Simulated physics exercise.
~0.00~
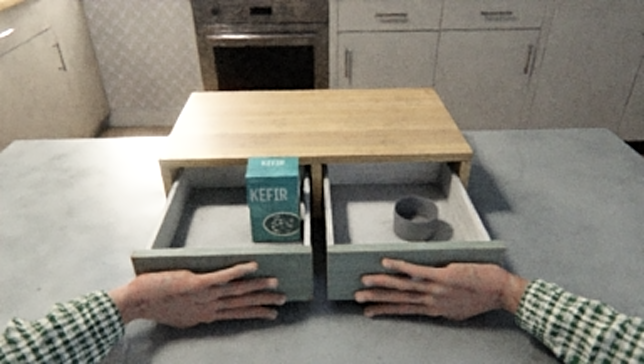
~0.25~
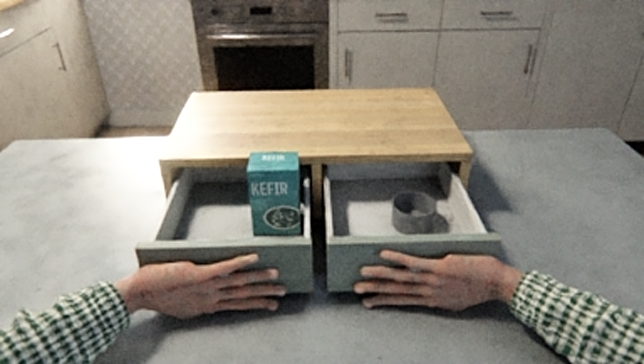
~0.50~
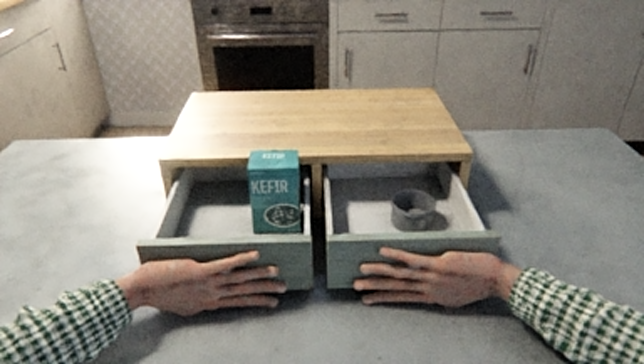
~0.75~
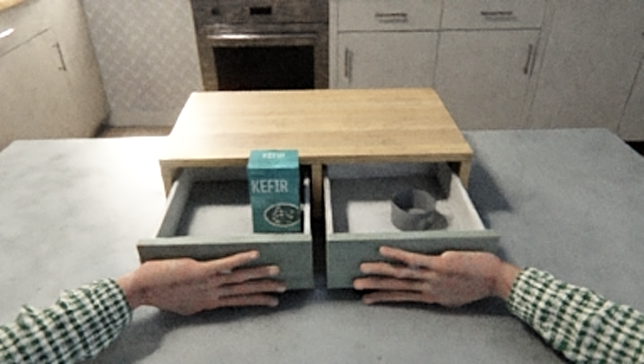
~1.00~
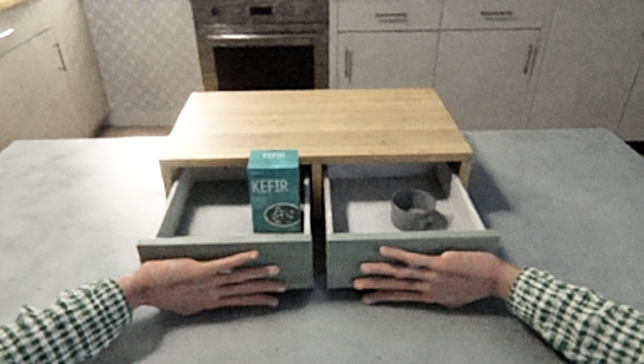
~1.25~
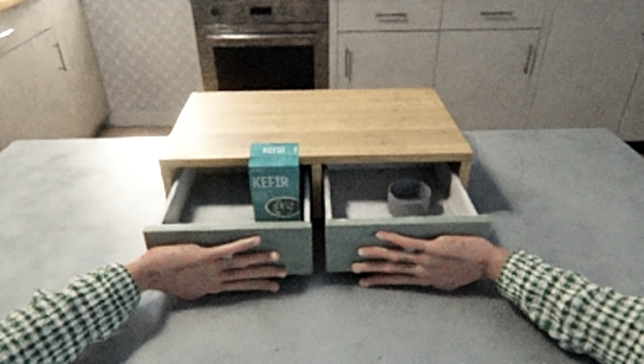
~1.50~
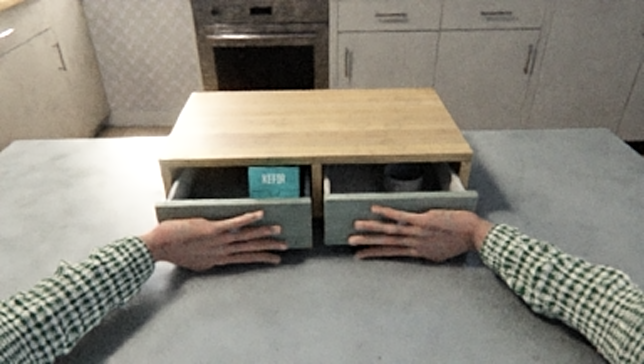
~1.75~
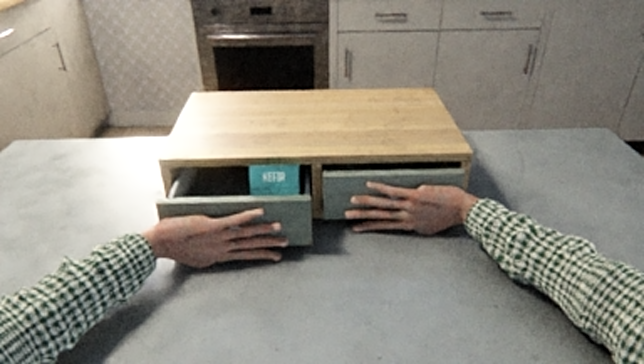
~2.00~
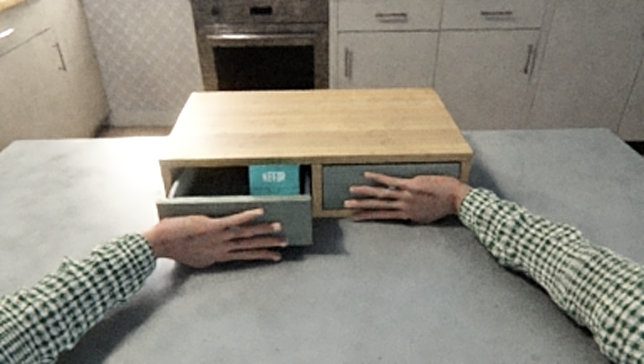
Hands pushing two drawers into a low wooden cabinet, the kefir carton tilting as the left stays ajar and the right shuts.
